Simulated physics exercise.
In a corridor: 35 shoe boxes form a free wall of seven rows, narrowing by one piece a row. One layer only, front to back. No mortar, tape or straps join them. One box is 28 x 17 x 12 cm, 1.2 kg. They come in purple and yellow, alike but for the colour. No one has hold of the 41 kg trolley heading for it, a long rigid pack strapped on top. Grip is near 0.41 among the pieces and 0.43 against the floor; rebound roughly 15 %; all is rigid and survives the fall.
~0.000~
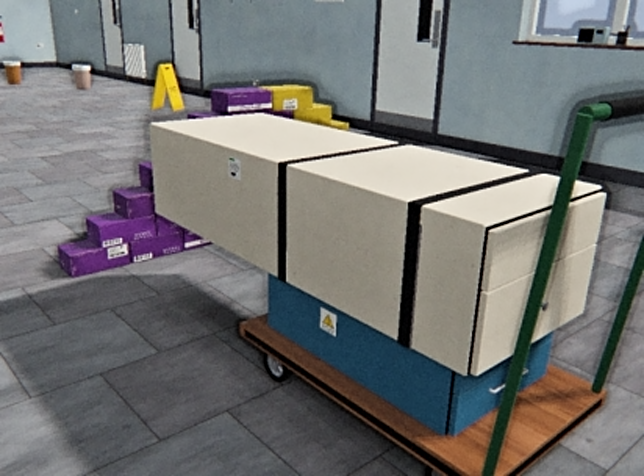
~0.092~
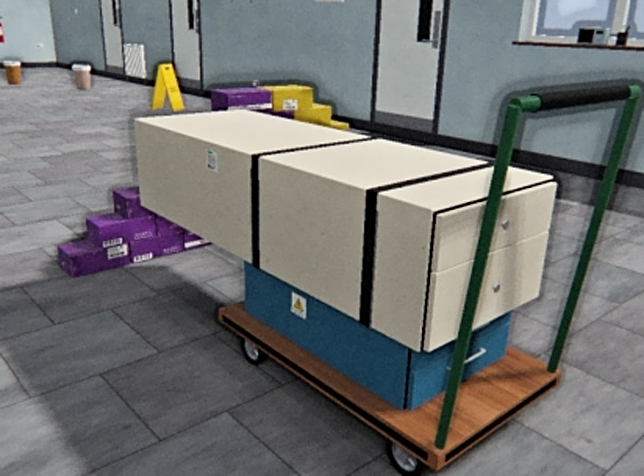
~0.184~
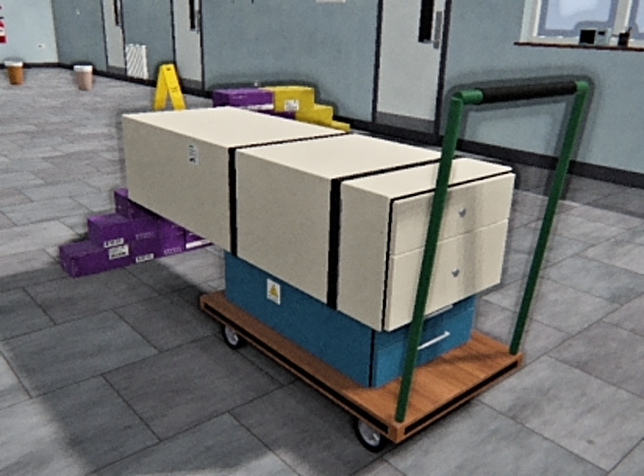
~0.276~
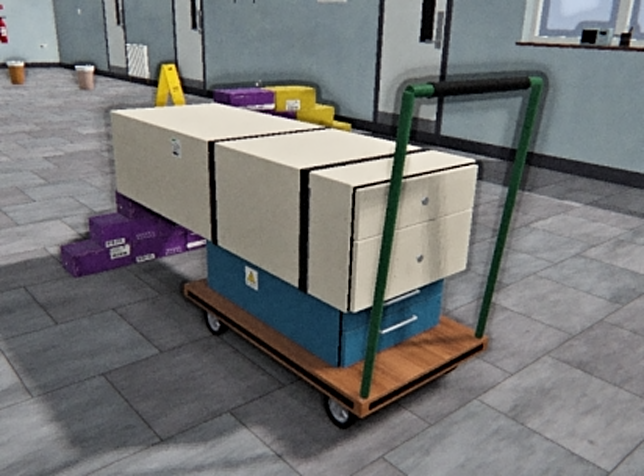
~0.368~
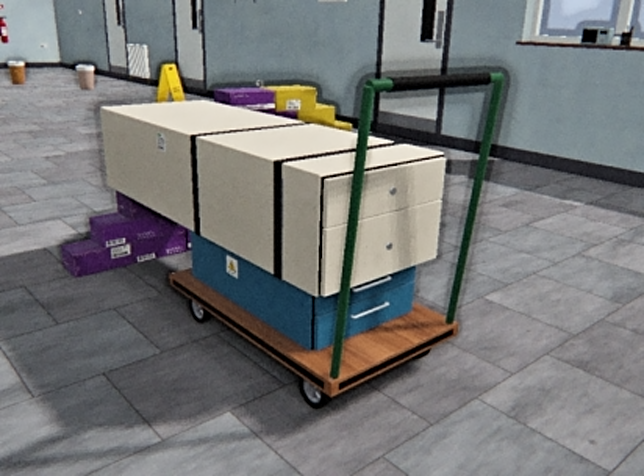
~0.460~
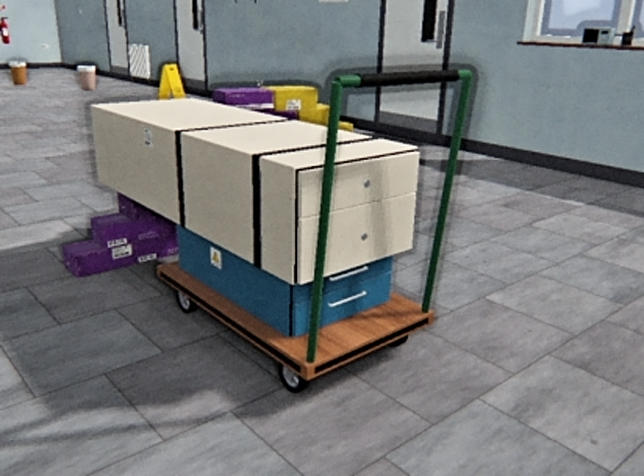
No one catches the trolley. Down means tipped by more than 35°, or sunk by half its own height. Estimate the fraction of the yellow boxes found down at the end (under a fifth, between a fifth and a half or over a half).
The part is fewer than one in five.
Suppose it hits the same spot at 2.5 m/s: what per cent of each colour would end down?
Then purple 60, yellow 10 per cent.
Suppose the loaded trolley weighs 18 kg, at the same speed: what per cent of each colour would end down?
In that case purple 60, yellow 10 per cent.
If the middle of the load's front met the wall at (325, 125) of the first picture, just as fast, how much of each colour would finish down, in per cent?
Then purple 30, yellow 40 per cent.
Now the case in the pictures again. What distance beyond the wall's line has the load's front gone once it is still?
Roughly 110 cm.
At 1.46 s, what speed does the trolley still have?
About 0.4 m/s.
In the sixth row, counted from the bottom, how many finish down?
2 of them.
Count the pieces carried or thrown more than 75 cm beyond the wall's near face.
Some 4 pieces.
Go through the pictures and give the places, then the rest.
In the first frame (each place is the centre of the face we see best), load (158, 154) 46 cm short of the wall; top yellow box (294, 99); top purple box (251, 103); all as stacked.
In the second frame, load (142, 148) 33 cm short of the wall; top yellow box (294, 100).
In the third frame, load (129, 143) 19 cm short of the wall; top yellow box (295, 100).
In the fourth frame, load (117, 138) 54 mm short of the wall; top yellow box (297, 100).
In the fifth frame, load (107, 133) 7 cm into the wall's line; top yellow box (297, 100); 4 have shifted.
In the sixth frame, load (97, 130) 18 cm into the wall's line; top yellow box (297, 100); top purple box (250, 102) moved 27 mm; 9 have shifted.
By 0.72 s, load 49 cm past the wall's line, still rolling; none of the 16 yellow boxes down (2 of 35 in all colours); top yellow box tilted 21°; top purple box tilted 21°.
By 1.02 s, load 78 cm past the wall's line, still rolling; 1 of the 16 yellow boxes down (9 of 35 in all colours); top yellow box tilted 63°, 15 cm lower; top purple box tilted 45°, 32 cm lower.
By 1.46 s, load 1.02 m past the wall's line, still rolling; 1 of the 16 yellow boxes down (10 of 35 in all colours); top yellow box on its side; top purple box on its side.
When it is over (2.6 s), load 1.08 m past the wall's line, stopped; 1 of the 16 yellow boxes down (10 of 35 in all colours); top yellow box on its side; top purple box upside down. That is 6 per cent. In pixels of the last frame, middles, top yellow box near (258, 178), top purple box near (211, 166).
